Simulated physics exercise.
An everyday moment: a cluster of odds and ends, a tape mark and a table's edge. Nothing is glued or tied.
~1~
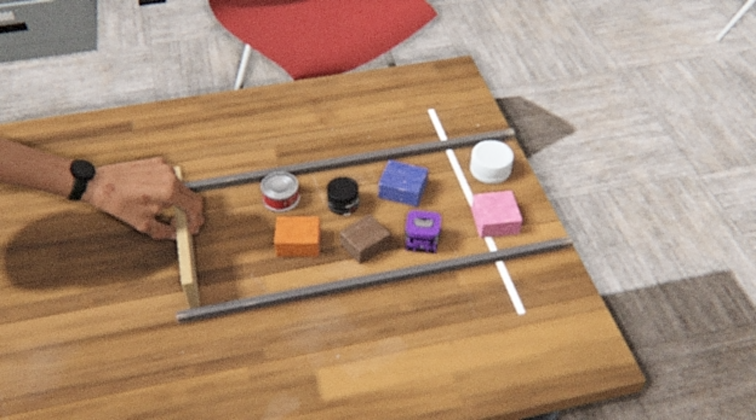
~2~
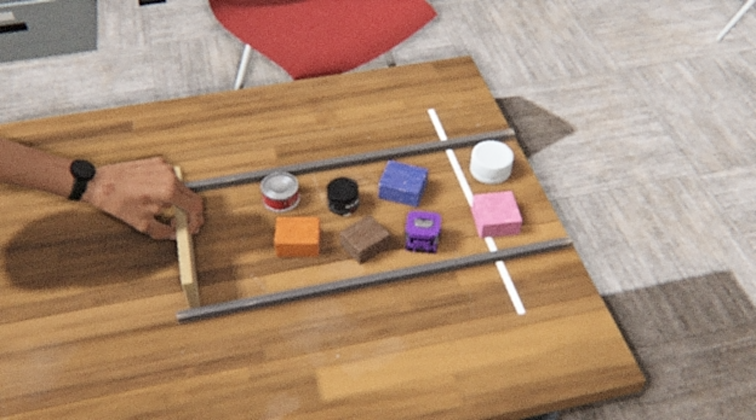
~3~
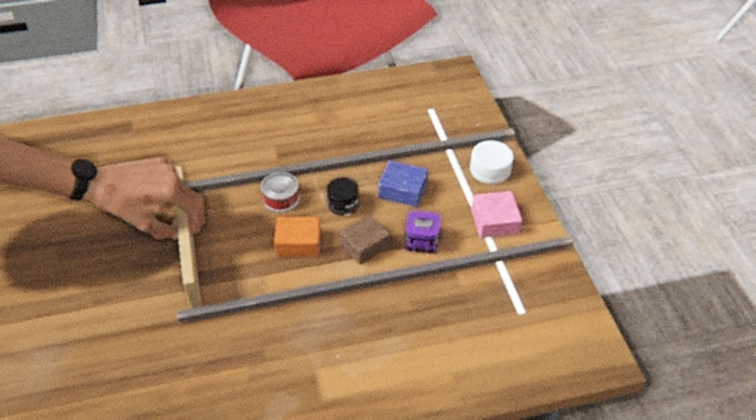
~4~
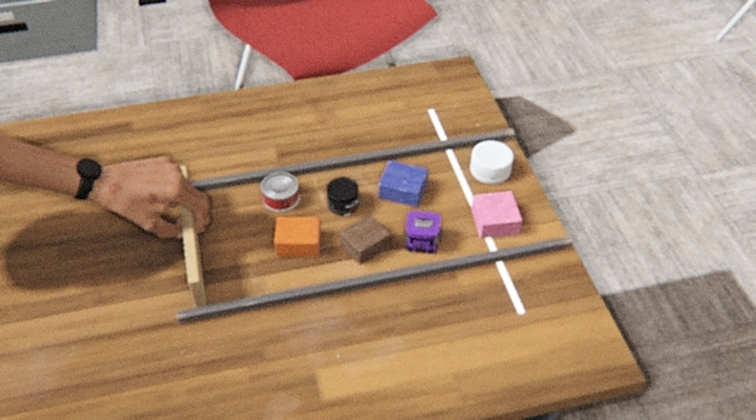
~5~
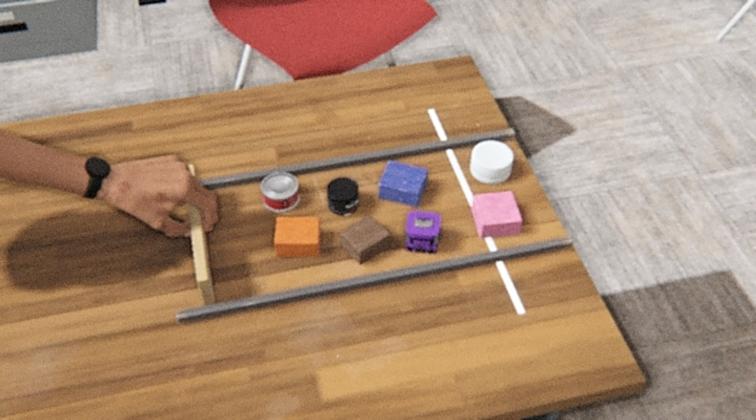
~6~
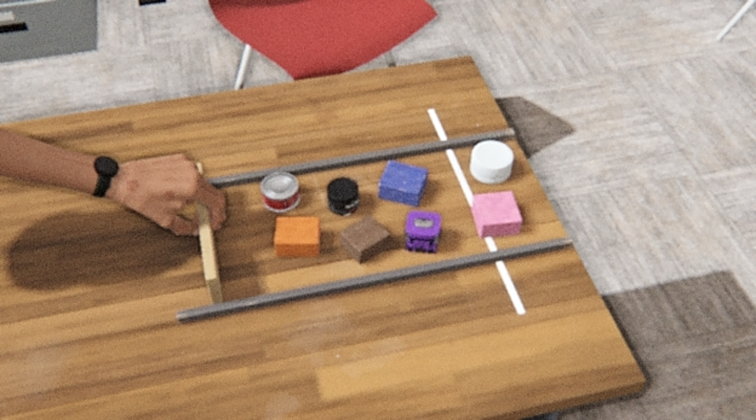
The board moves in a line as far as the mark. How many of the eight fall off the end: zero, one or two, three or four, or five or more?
The number that fall off is one or two.
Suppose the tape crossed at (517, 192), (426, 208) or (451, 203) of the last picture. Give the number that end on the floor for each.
The counts: 4, 0 and 0.
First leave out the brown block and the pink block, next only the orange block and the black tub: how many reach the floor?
1 in the first case, 1 in the second.
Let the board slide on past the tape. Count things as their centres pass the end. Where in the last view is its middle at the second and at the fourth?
At (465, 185) for the second, at (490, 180) for the fourth.
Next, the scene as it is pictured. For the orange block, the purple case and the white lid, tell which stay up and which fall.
The orange block remains up; the purple case falls; the white lid tumbles off.
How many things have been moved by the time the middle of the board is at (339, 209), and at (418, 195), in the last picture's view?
The counts are 5 and 8.
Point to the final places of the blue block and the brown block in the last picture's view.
The blue block at (509, 157), the brown block at (534, 220).
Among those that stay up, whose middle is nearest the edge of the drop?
That is the pink block.
Soon after, none off yet; white lid at rest near (492, 162); pink block at rest near (496, 215); blue block at rest near (403, 184).
At rest, the number that fall off is one or two; fallen, purple case and white lid.
